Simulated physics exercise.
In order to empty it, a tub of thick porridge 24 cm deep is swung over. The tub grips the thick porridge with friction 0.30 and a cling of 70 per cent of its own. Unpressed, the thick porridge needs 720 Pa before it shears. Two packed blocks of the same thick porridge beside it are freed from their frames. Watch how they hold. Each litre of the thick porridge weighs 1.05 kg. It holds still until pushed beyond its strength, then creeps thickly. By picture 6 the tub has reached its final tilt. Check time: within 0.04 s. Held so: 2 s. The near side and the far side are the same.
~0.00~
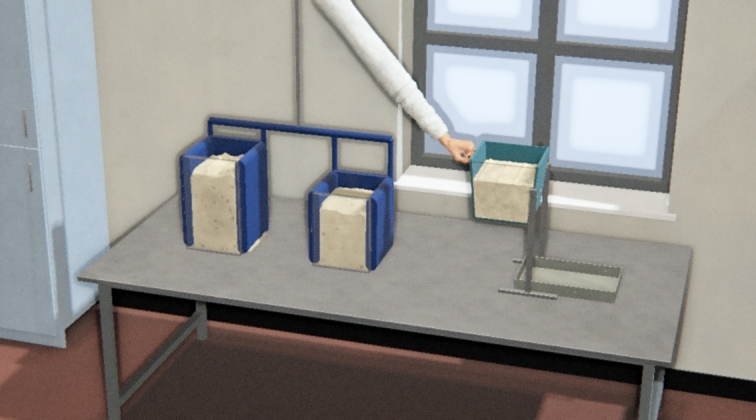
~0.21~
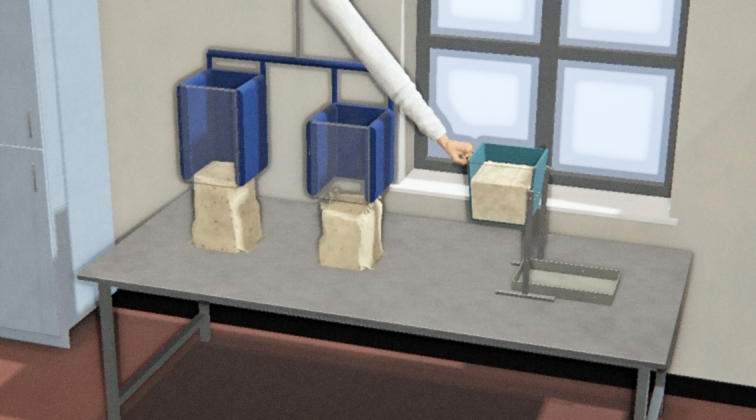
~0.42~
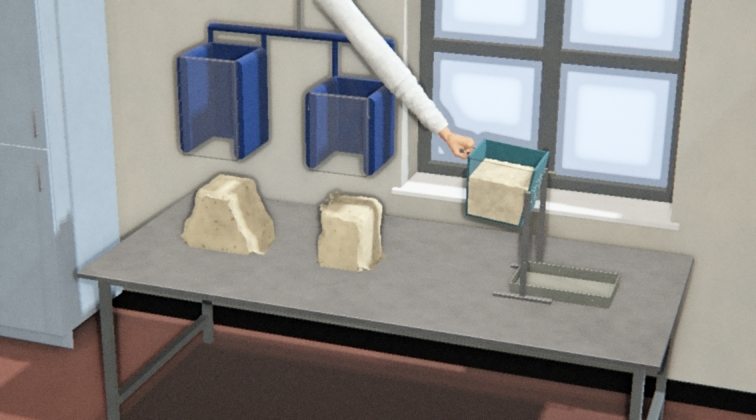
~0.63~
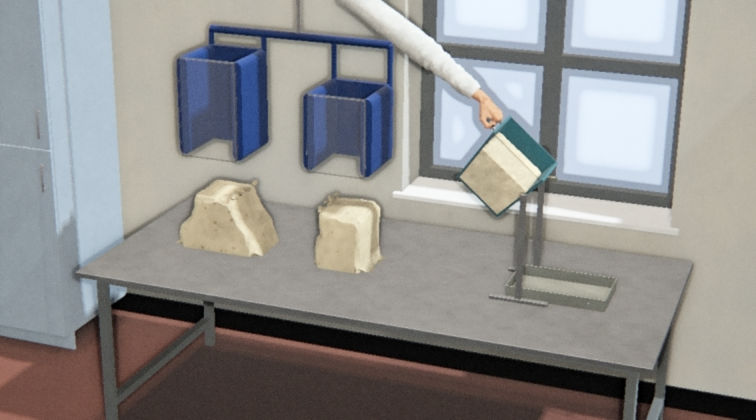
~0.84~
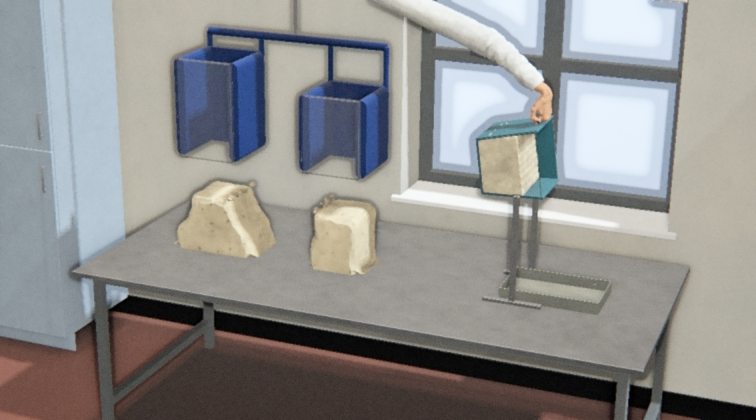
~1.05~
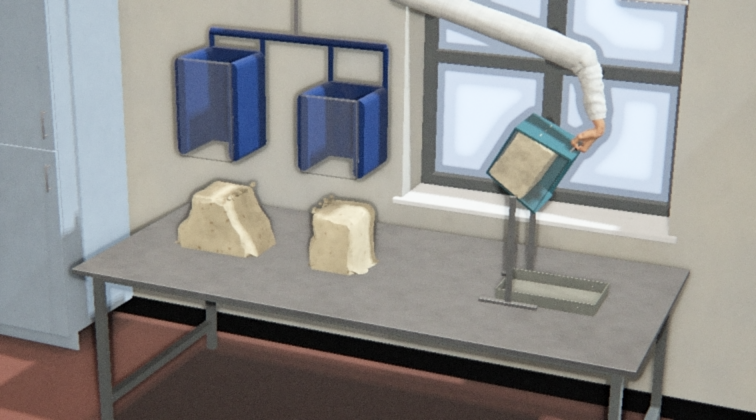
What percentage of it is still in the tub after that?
About 0 %.
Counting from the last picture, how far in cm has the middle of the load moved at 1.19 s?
Shift: Roughly 9 cm.
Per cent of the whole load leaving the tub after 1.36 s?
About 6 per cent.
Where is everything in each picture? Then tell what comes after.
In the first frame, handle-side rim at (472, 161), tilt 0 degrees; crest of the thick porridge at (478, 180); block heights 37 cm, 26 cm (left to right).
In the second frame, handle-side rim at (469, 162), tilt 0 degrees; crest of the thick porridge at (476, 181); block heights 34 cm, 26 cm (left to right).
In the third frame, handle-side rim at (470, 157), tilt 6 degrees; crest of the thick porridge at (473, 177); block heights 27 cm, 26 cm (left to right).
In the fourth frame, handle-side rim at (495, 134), tilt 40 degrees; crest of the thick porridge at (485, 151); block heights 26 cm, 25 cm (left to right).
In the fifth frame, handle-side rim at (536, 133), tilt 82 degrees; crest of the thick porridge at (513, 137); block heights 26 cm, 25 cm (left to right).
In the sixth frame, handle-side rim at (570, 161), tilt 119 degrees; crest of the thick porridge at (518, 133); block heights 26 cm, 25 cm (left to right).
After 1.19 s, the tub is at 119 degrees and holds 92 %.
After 1.36 s, the tub is at 119 degrees and holds 6 %.
After 1.53 s, the tub is at 119 degrees and holds 0 %.
After 1.70 s, the tub is at 119 degrees and holds 0 %.
After 3.05 s, the tub is at 119 degrees and holds 0 %.
